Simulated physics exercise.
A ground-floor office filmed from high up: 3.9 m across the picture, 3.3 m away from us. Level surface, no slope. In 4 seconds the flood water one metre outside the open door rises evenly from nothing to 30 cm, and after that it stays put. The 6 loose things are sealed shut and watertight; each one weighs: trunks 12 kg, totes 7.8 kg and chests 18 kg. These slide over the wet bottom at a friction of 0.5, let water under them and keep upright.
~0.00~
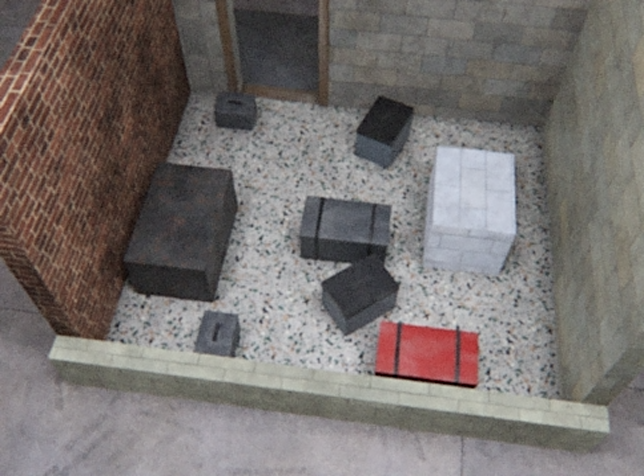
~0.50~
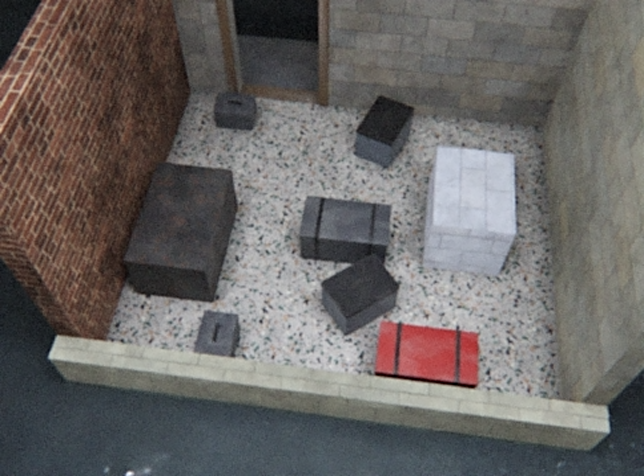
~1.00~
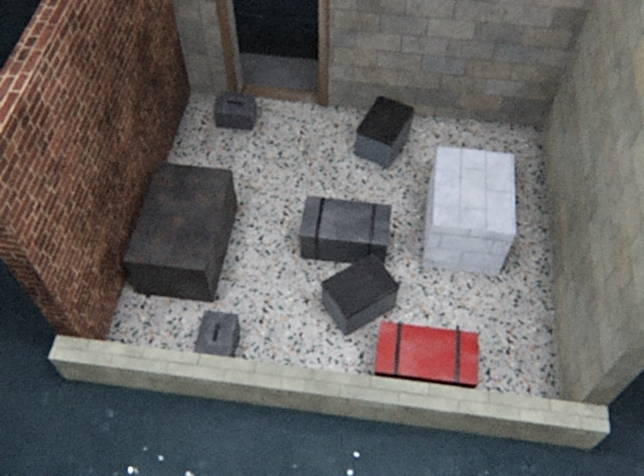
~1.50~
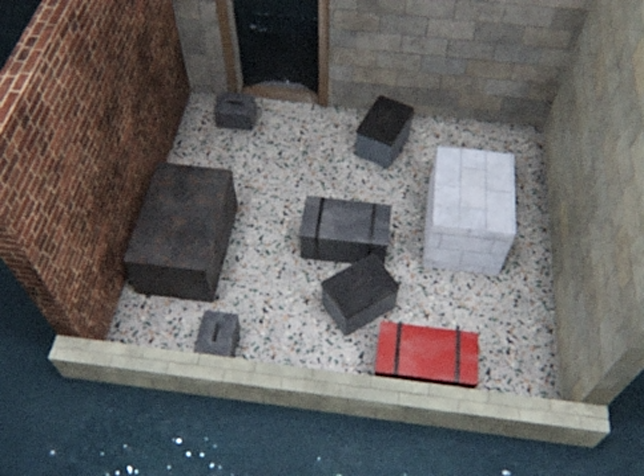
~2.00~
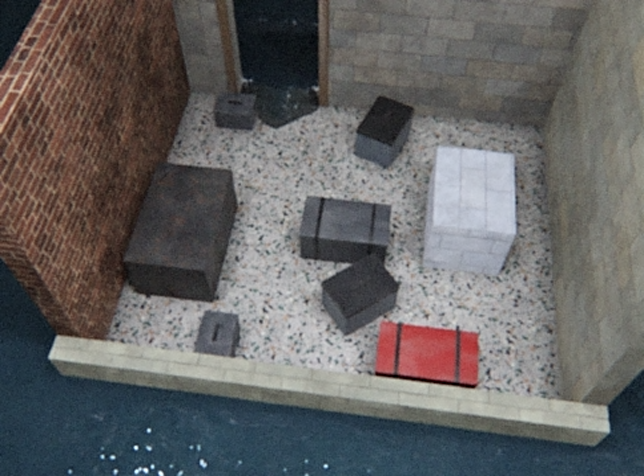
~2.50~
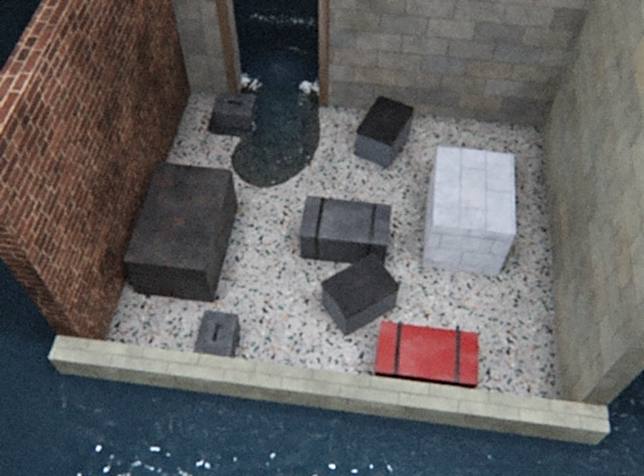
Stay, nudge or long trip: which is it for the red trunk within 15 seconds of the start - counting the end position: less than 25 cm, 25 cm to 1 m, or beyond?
Looks like it will shift a fair bit.
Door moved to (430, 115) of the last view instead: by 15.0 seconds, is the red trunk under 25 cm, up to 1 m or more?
Result for the red trunk: Moderate displacement.
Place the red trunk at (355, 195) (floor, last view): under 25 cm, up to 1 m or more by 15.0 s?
It gets carried off.
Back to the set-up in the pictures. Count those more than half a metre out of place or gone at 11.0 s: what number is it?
By then 4.
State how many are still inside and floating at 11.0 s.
Just then, the number is 6.
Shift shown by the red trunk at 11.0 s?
Around 80 cm from the start by that time.
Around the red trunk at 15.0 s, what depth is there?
26 cm, roughly.
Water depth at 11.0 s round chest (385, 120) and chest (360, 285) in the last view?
Depth approx. 10 cm / 20 cm.
After 3.5 s the red trunk is near (428, 352), 0.0 m from its start, aground; 0 afloat.
After 6.8 s the red trunk is near (525, 363), 0.7 m from its start, afloat; 5 afloat.
After 11.0 s the red trunk is near (521, 332), 0.7 m from its start, afloat; 6 afloat.
After 15.0 s the red trunk is near (522, 315), 0.8 m from its start, afloat; 6 afloat.
